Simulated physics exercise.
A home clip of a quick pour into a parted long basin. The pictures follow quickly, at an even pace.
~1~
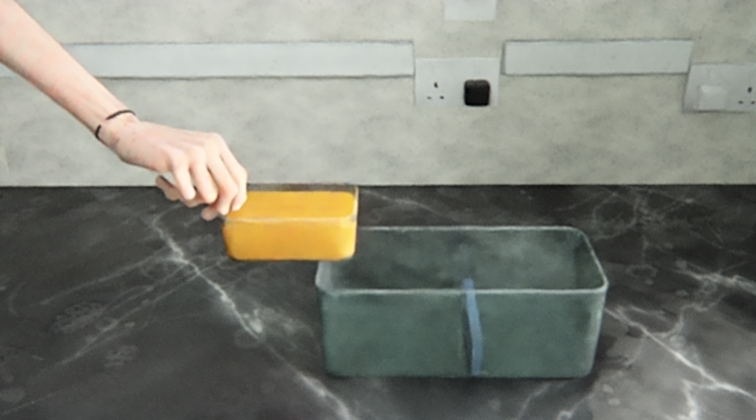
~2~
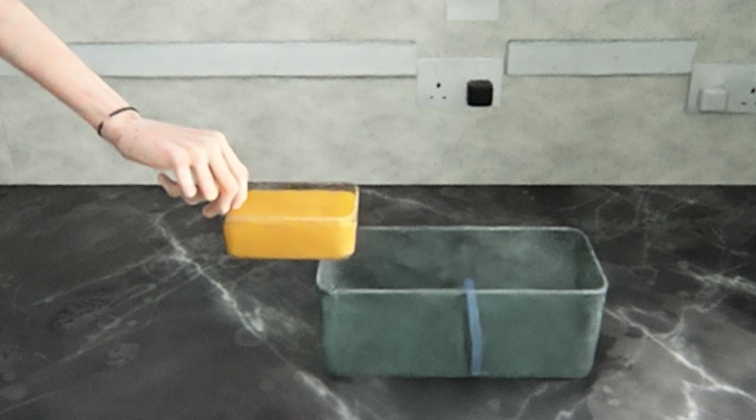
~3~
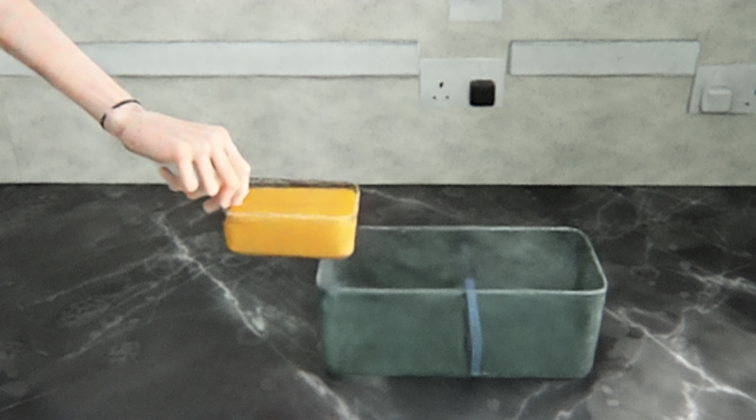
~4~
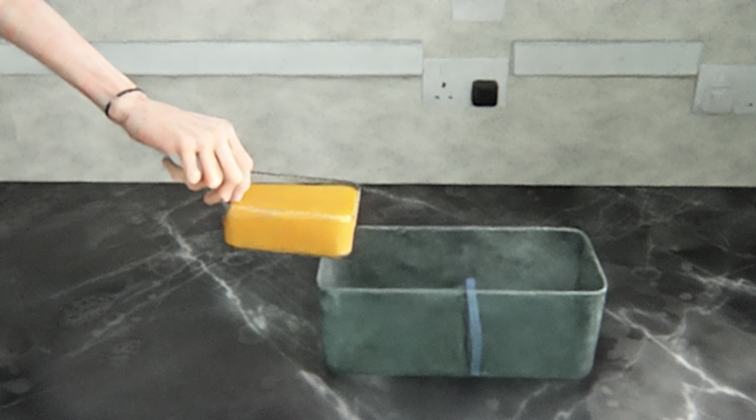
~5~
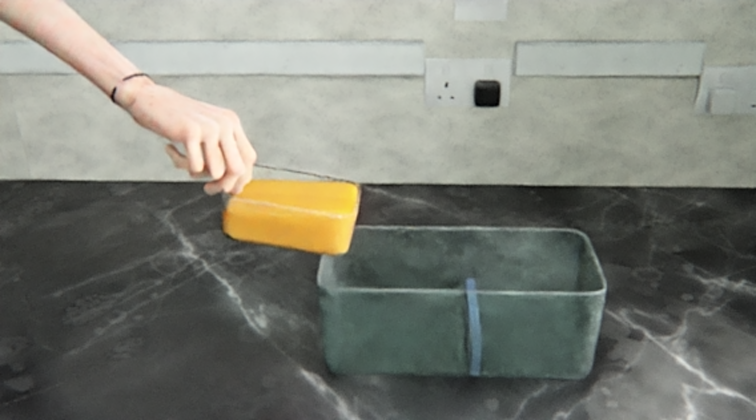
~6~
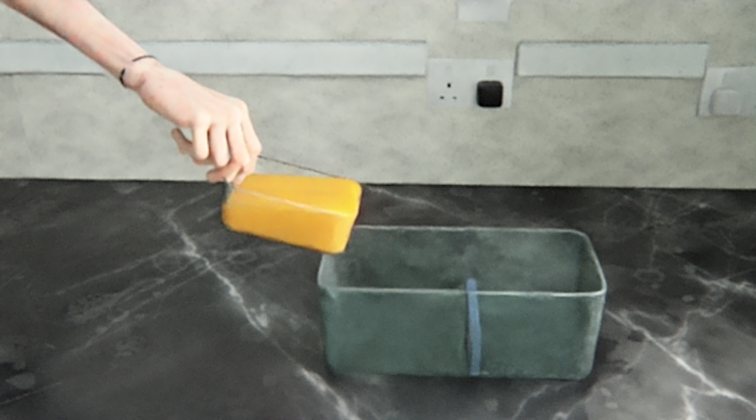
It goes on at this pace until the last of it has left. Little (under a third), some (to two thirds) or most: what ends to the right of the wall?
The share right of the wall is less than a third.
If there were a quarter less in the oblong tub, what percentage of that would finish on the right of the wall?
Some 0 per cent.
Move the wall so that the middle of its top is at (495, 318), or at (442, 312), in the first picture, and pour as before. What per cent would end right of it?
In turn 10 and 40 in a hundred.
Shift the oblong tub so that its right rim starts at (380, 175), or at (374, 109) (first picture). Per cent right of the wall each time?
In turn 40 and 60 in a hundred.
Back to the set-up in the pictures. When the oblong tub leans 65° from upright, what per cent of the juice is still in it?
About 30 per cent.
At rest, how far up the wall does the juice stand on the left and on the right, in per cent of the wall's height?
Some 50 per cent left and 0 right.
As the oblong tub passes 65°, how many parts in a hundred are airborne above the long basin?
Roughly 35 in a hundred.
A moment on, the oblong tub is tipped part way and 29 per cent is still to pour, 35 is left of the wall and 0 right of it.
Next, the oblong tub is tipped on its side and 5 per cent is still to pour, 87 is left of the wall and 2 right of it.
Then the oblong tub is tipped right over and 0 per cent is still to pour, 97 is left of the wall and 3 right of it.
Later the oblong tub is tipped right over and 0 per cent is still to pour, 97 is left of the wall and 3 right of it.
At rest 97 per cent lies left of the wall, 3 right of it and 0 outside.
